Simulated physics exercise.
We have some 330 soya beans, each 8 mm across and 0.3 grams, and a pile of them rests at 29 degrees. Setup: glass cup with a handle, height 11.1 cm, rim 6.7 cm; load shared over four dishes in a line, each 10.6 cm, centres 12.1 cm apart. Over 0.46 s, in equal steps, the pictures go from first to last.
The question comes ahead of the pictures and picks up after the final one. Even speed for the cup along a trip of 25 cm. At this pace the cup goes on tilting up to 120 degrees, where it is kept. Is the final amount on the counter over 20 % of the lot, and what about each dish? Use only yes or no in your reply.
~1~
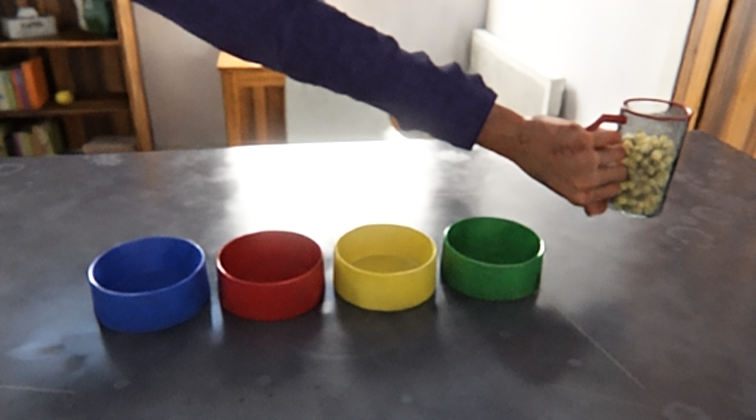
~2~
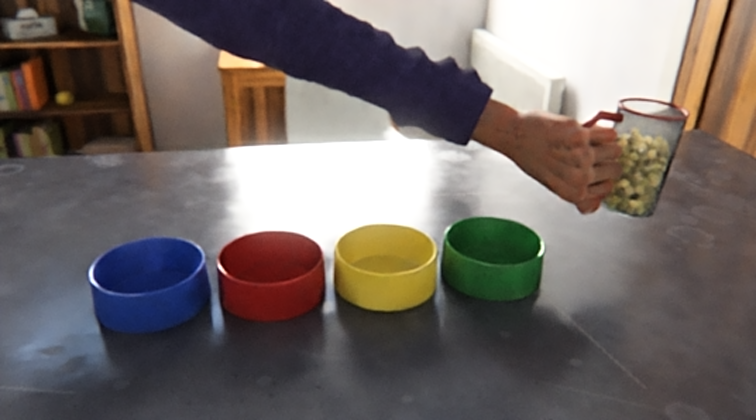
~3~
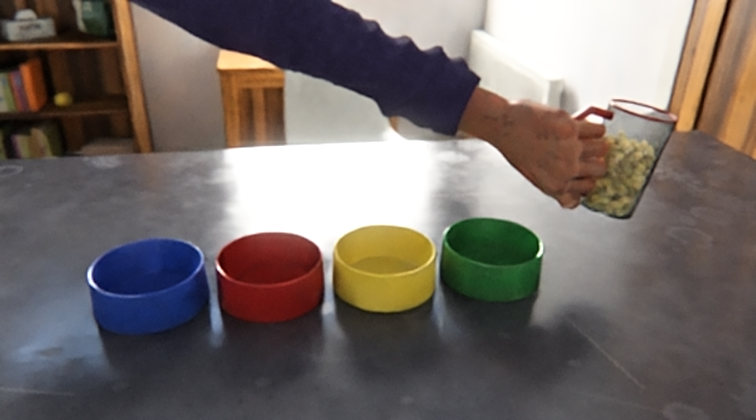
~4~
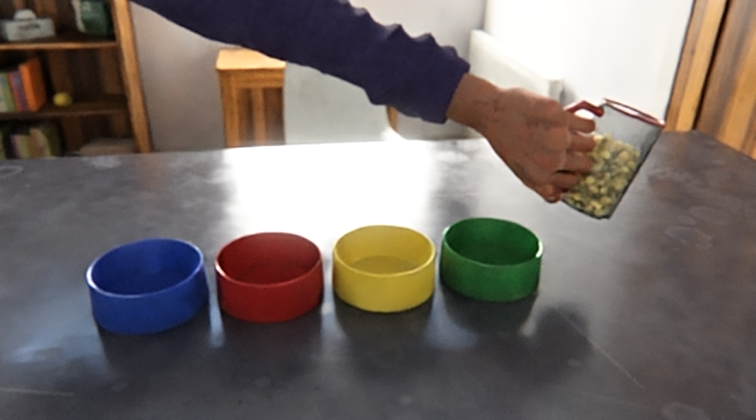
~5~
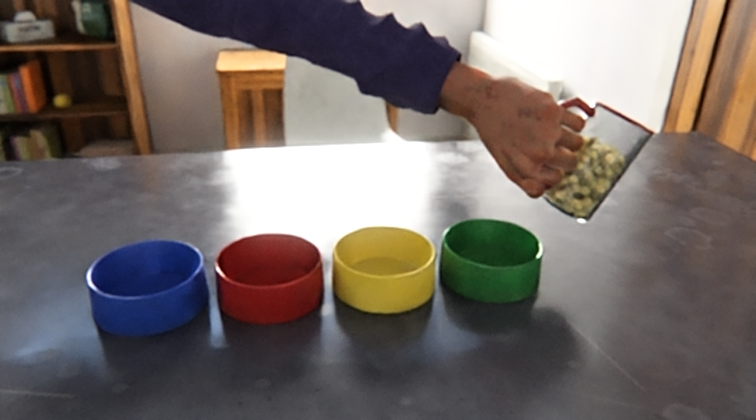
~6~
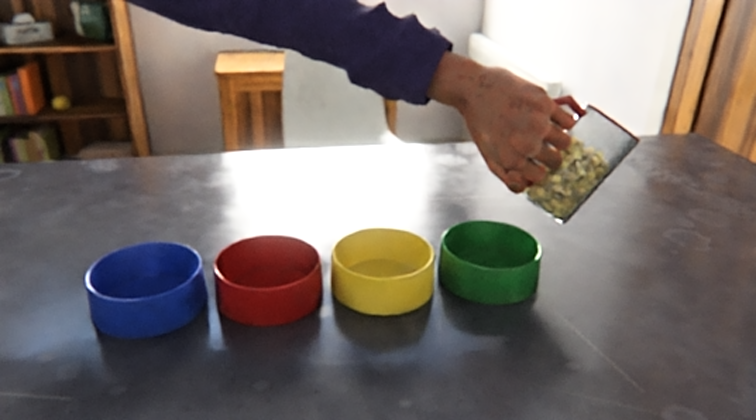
Red: No; blue: No; green: Yes; yellow: No; counter: No.
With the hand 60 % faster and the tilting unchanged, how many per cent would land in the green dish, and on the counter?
Green: 100; counter: 0.
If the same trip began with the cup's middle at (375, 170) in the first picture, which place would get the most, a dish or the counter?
Result - top receiver is blue.
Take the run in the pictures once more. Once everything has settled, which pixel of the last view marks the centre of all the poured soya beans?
Close to pixel (487, 262).
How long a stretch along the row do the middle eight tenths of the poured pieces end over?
6 cm.
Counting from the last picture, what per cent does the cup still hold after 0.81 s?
Close to 95 % of the load.
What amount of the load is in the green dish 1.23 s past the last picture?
Share at that time: Approx. 70 per cent.
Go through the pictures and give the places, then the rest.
In the first frame, cup at (644, 159), tilt 0 degrees, lip at (685, 108), moved 0.0 cm; middle of the pieces at (640, 176); green dish at (494, 240); yellow dish at (386, 247); red dish at (271, 255); blue dish at (148, 264).
In the second frame, cup at (639, 158), tilt 3 degrees, lip at (682, 109), moved 0.7 cm; middle of the pieces at (634, 176).
In the third frame, cup at (623, 160), tilt 10 degrees, lip at (670, 115), moved 2.3 cm; middle of the pieces at (617, 177).
In the fourth frame, cup at (608, 161), tilt 18 degrees, lip at (659, 121), moved 4.0 cm; middle of the pieces at (599, 177).
In the fifth frame, cup at (593, 163), tilt 26 degrees, lip at (646, 129), moved 5.8 cm; middle of the pieces at (583, 179).
In the sixth frame, cup at (576, 165), tilt 34 degrees, lip at (632, 138), moved 7.5 cm; middle of the pieces at (565, 180); green dish at (491, 243); yellow dish at (383, 251); red dish at (268, 260); blue dish at (145, 269).
Then, 0.48 s after the last picture, tilt 75 degrees; cup holds 100 %.
Then, 0.81 s after the last picture, tilt 103 degrees; cup holds 95 %, green 5 %.
Then, 1.23 s after the last picture, tilt 120 degrees; cup holds 30 %, green 70 %.
In the end, red 0 %, blue 0 %, green 100 %, yellow 0 %, counter 0 %.
